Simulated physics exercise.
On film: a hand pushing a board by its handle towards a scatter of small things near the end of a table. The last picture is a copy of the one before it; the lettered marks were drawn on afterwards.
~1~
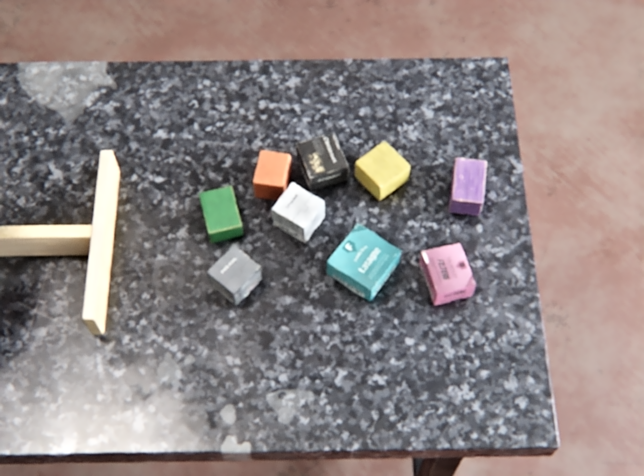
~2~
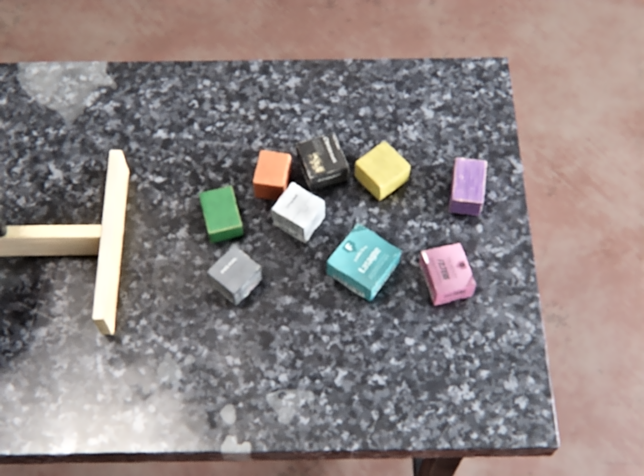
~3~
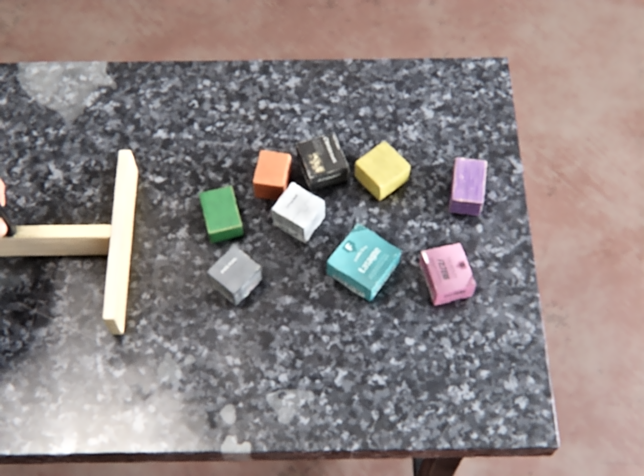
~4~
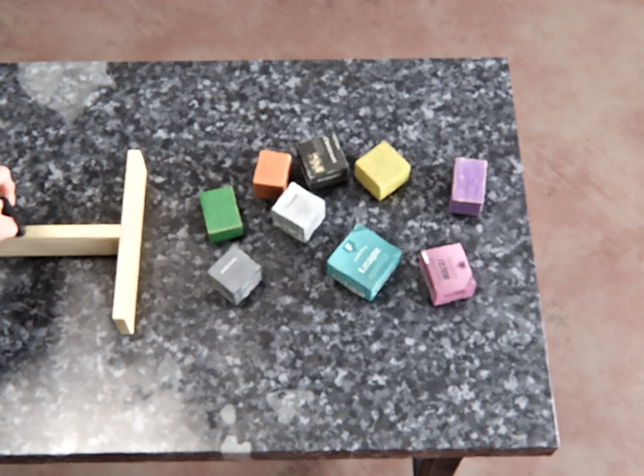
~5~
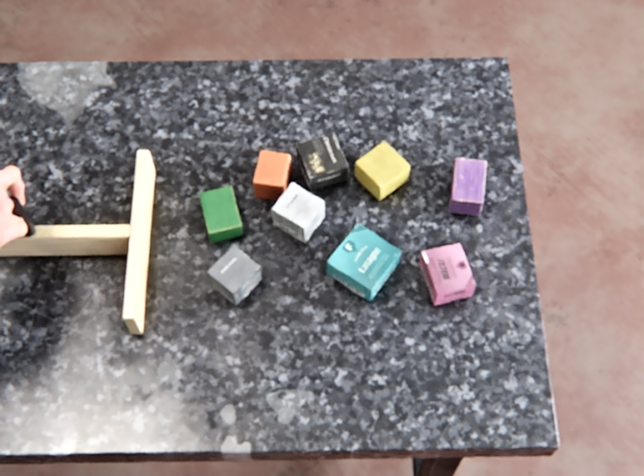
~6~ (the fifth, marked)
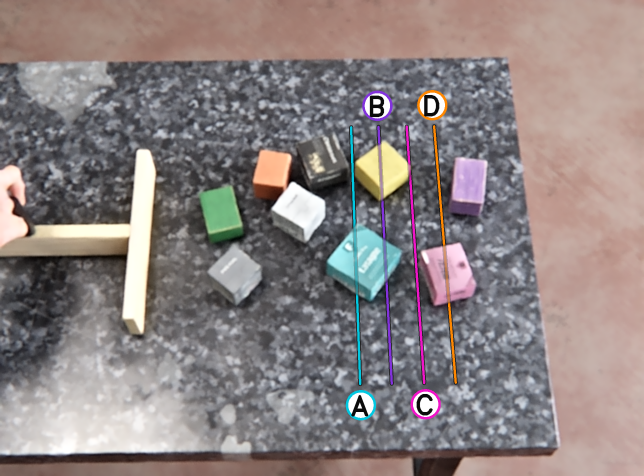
A hand pushing a wooden T-shaped board slowly rightward across a speckled dark table towards a scatter of small coloured blocks and boxes.
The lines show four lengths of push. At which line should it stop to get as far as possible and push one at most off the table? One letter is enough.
Stop at C.
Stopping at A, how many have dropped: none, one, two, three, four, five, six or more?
By then, none.
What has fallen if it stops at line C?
The purple block goes over.
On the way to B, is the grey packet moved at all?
Yes.
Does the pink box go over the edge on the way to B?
No.
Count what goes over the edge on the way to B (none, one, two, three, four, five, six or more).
In all, none.
On the marked copy, A at (355, 247); B at (385, 246); C at (415, 246); D at (444, 245).
With C. Early on, board (237, 229); grey packet (271, 272); green block (263, 215).
Further on, board (337, 228); purple block (473, 188); pink box (455, 274).
At the end, board (413, 227); purple block over the edge; pink box (531, 273); one fallen.
As for the rest, A is within the limit but short; B is within the limit but short; D drops three.
